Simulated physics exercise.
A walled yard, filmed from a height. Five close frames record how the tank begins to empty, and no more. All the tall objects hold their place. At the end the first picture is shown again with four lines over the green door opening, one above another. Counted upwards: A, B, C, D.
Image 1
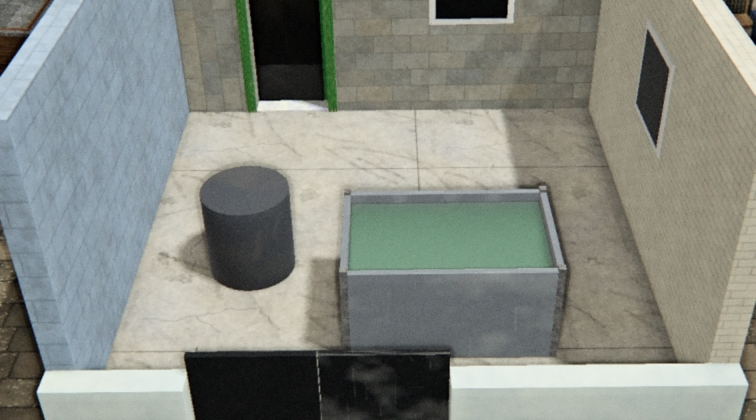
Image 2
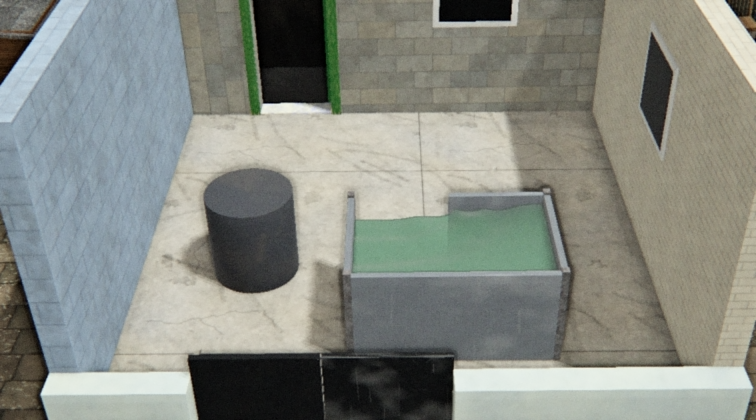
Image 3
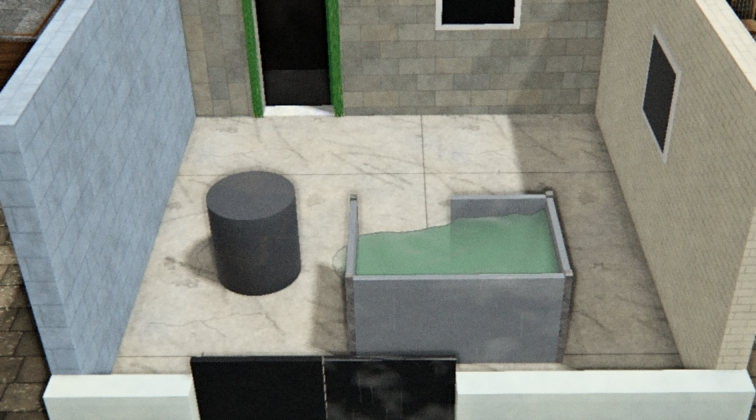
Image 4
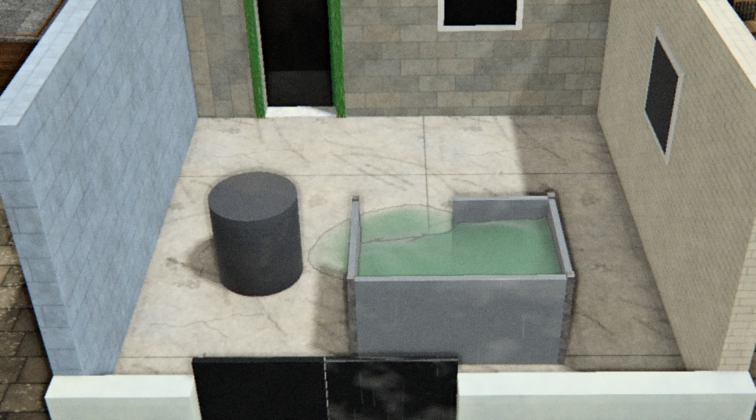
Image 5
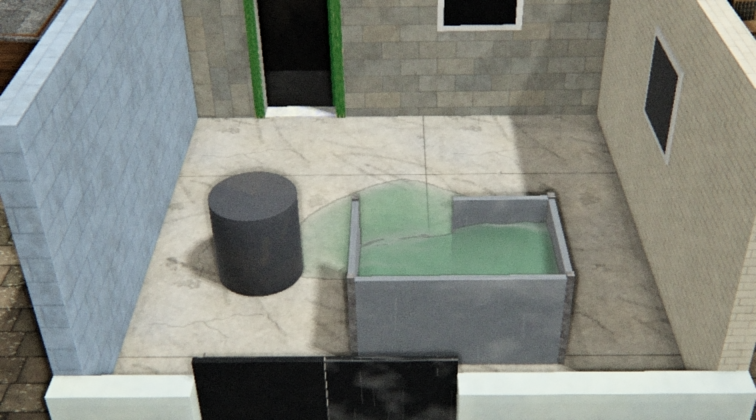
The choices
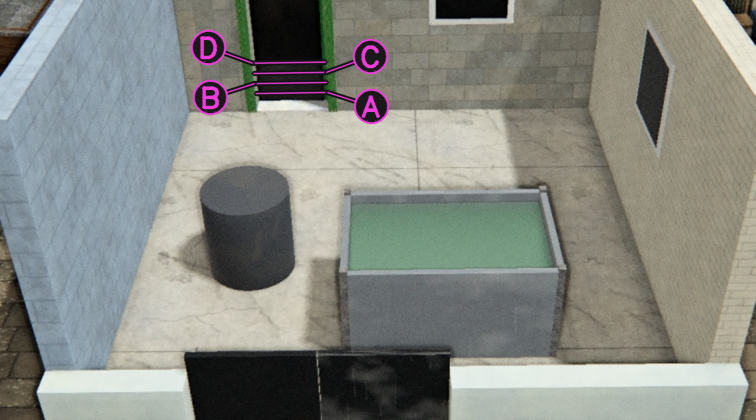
In a walled yard seen from above, a grey tank of still green water sits beside a dark cylinder, with a green-framed doorway behind. Part of the tank's back wall disappears, the water inside slopes down toward the gap, and a thin greenish sheet spreads across the pale floor behind and left, reaching the cylinder.
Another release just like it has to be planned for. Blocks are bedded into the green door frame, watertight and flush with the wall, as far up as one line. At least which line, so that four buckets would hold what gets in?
Take A.
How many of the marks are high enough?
All four.
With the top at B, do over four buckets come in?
No.
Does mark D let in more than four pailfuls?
No, not at all.
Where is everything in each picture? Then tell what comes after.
In the first frame, water in the tank at rest, its middle at (448, 237); foot of the green doorway at (293, 111); shut gate at (318, 363).
In the second frame, water covers 1 % of the ground, its front hidden from here.
In the third frame, water covers 4 % of the ground, its front hidden from here.
In the fourth frame, 8 % of the ground under water, visible out to (330, 236).
In the fifth frame, 13 % of the ground under water, visible out to (388, 185).
In magenta, A at (291, 93); B at (290, 83); C at (289, 72); D at (289, 62); from the bottom up A, B, C, D.
If A is chosen, a splash gets over, under a bucket.
If B is chosen, nothing gets over.
If C is chosen, nothing gets over.
If D is chosen, nothing gets over.
